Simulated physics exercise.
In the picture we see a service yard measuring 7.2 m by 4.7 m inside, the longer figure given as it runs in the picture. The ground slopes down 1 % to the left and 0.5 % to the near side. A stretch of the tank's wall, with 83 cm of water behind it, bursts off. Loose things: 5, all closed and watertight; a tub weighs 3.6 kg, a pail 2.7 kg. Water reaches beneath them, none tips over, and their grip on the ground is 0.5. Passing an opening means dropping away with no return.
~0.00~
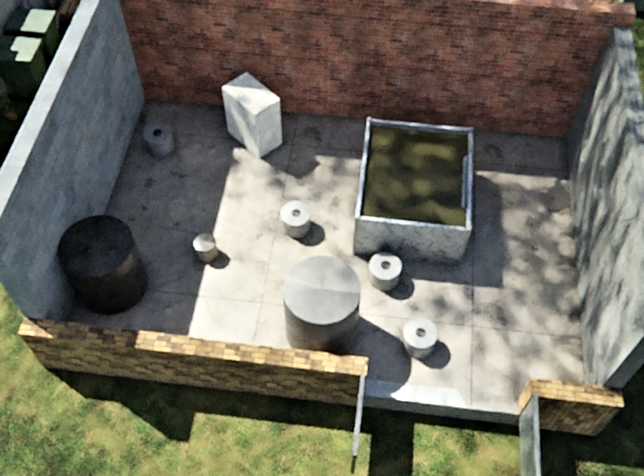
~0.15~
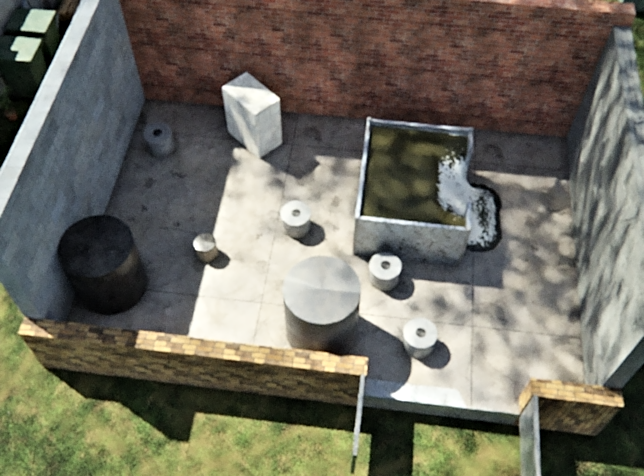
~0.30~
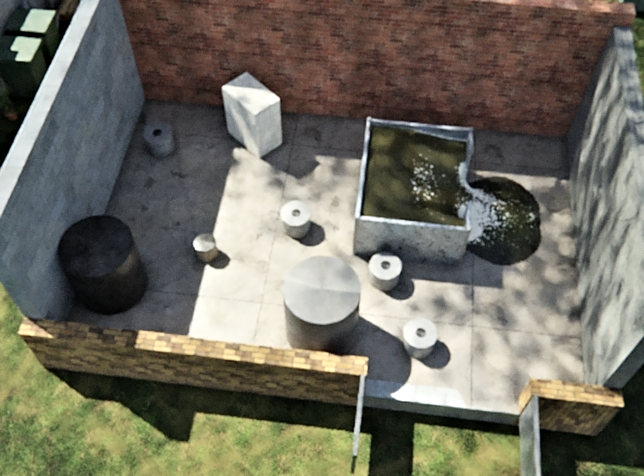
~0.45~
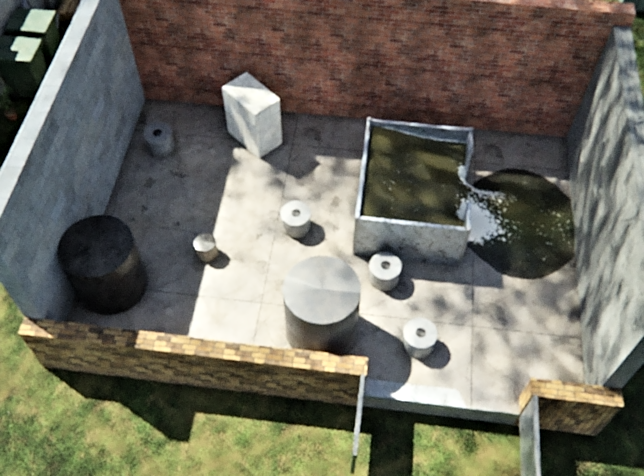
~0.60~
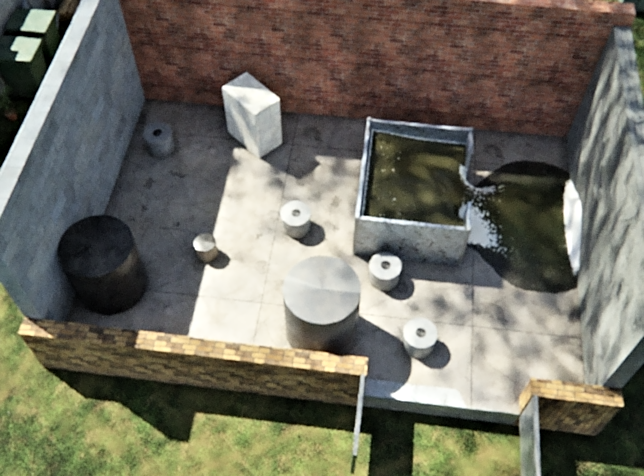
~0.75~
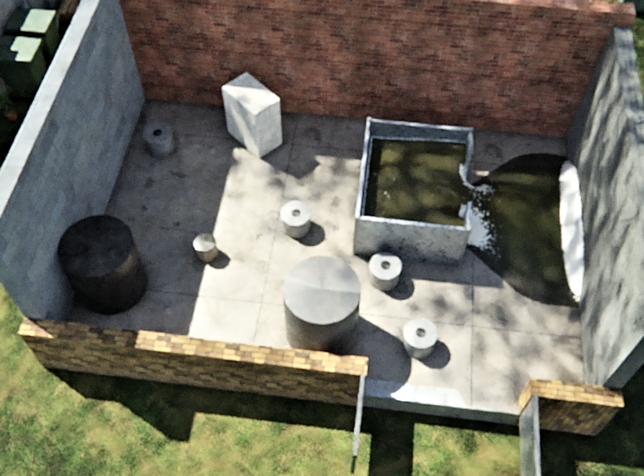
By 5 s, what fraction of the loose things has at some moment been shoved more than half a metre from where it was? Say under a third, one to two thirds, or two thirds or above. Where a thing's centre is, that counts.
The fraction stays below one third.
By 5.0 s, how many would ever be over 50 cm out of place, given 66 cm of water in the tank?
The count would be 1.
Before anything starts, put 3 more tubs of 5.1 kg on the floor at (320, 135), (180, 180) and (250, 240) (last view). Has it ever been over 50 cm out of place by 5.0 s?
Well, in turn they are above that, below that and below that.
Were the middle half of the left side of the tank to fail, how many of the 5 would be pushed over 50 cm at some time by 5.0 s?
Then 3.
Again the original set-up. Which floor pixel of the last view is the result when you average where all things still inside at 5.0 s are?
The centre sits near (265, 228).
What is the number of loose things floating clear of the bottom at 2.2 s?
Answer: 0.
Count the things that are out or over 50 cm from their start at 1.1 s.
I count 0.
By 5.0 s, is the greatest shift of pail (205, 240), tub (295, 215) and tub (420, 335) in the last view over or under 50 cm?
Result, in order: Undershooting / undershooting / overshooting.
After 1.1 s 0 of 5 are over 50 cm from their spots; 0 afloat.
After 2.2 s 0 of 5 are over 50 cm from their spots; 0 afloat.
After 3.5 s 1 of 5 are over 50 cm from their spots; 1 afloat.
After 5.0 s 1 of 5 are over 50 cm from their spots, and 1 have been at some point; 1 afloat.
